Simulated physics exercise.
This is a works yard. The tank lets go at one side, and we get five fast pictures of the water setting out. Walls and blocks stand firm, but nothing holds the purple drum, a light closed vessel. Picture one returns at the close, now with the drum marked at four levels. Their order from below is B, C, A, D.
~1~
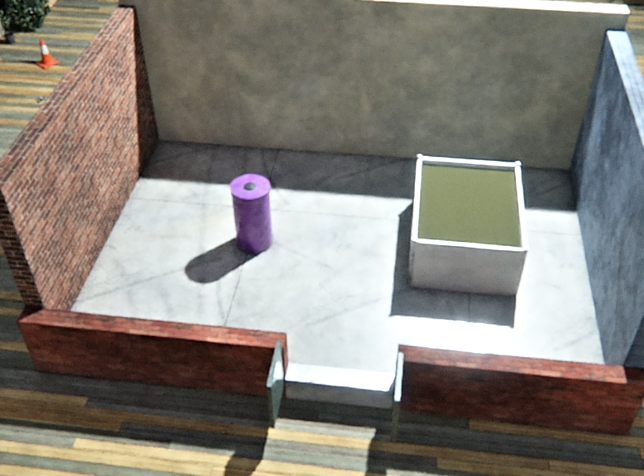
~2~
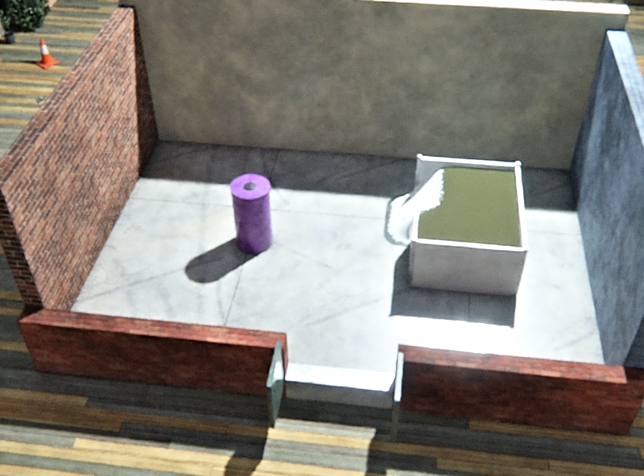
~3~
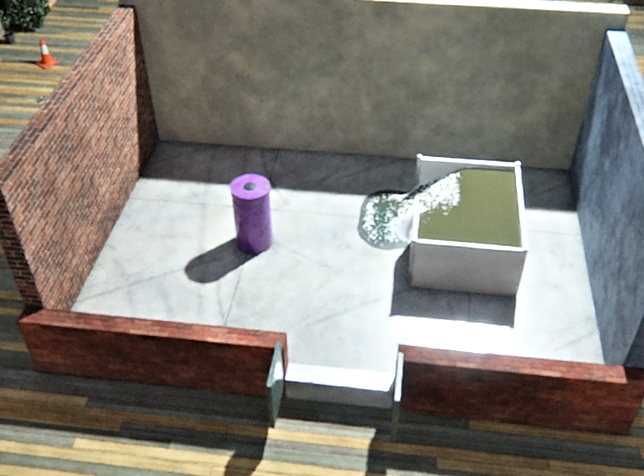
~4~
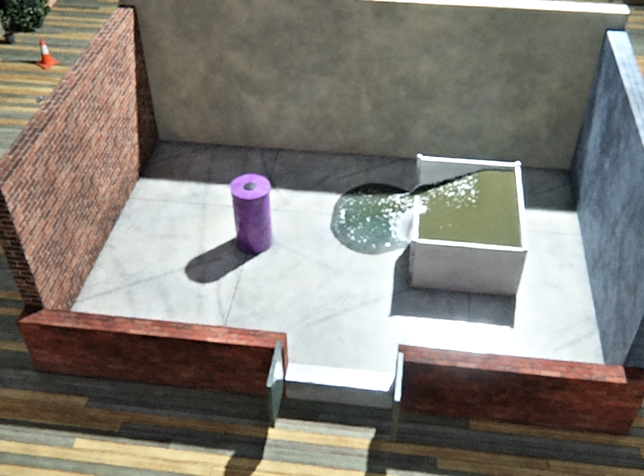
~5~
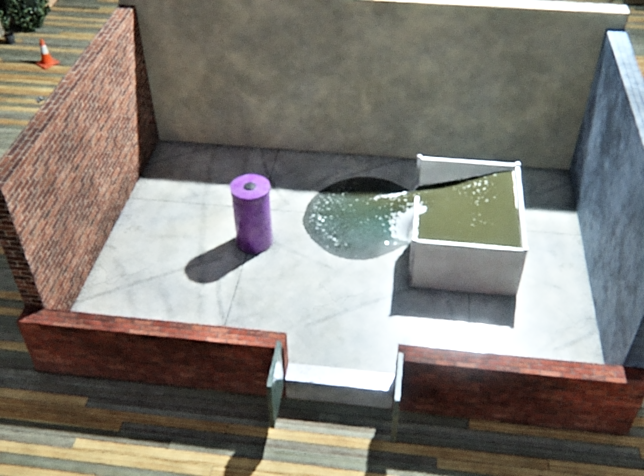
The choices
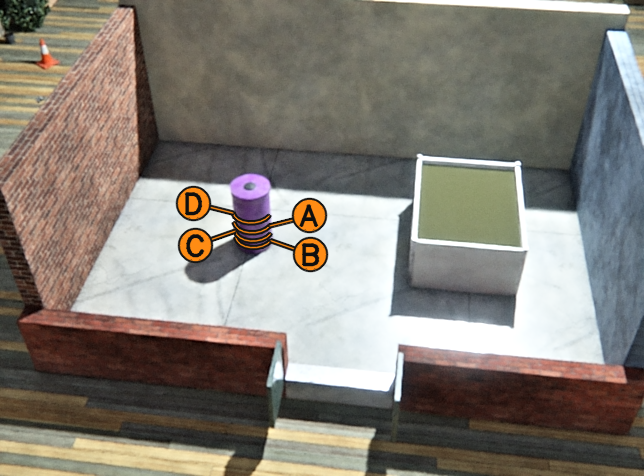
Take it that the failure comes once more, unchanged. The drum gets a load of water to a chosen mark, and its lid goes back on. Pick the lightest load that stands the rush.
C is the one.
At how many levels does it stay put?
Three of the four.
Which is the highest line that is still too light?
Here it is line B.
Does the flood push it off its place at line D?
No, that is safe.
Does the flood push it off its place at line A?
No, that is safe.
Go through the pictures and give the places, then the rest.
Lid of the purple drum at (250, 187); tank full, its middle at (468, 205); open gate at (342, 341).
Water covers 1 % of the ground, mostly out of sight from here.
Water covers 3 % of the ground and is seen nearest the drum at (366, 227).
Water covers 5 % of the ground and is seen nearest the drum at (339, 225).
Lid of the purple drum at (250, 187); water covers 8 % of the ground and is seen nearest the drum at (315, 229).
On the marked copy, A at (249, 232); B at (250, 247); C at (250, 241); D at (248, 222); from the bottom up B, C, A, D.
With A, it does not move.
With B, it is pushed about its own width away.
With C, it shifts by a finger or two and stays.
With D, it does not move.
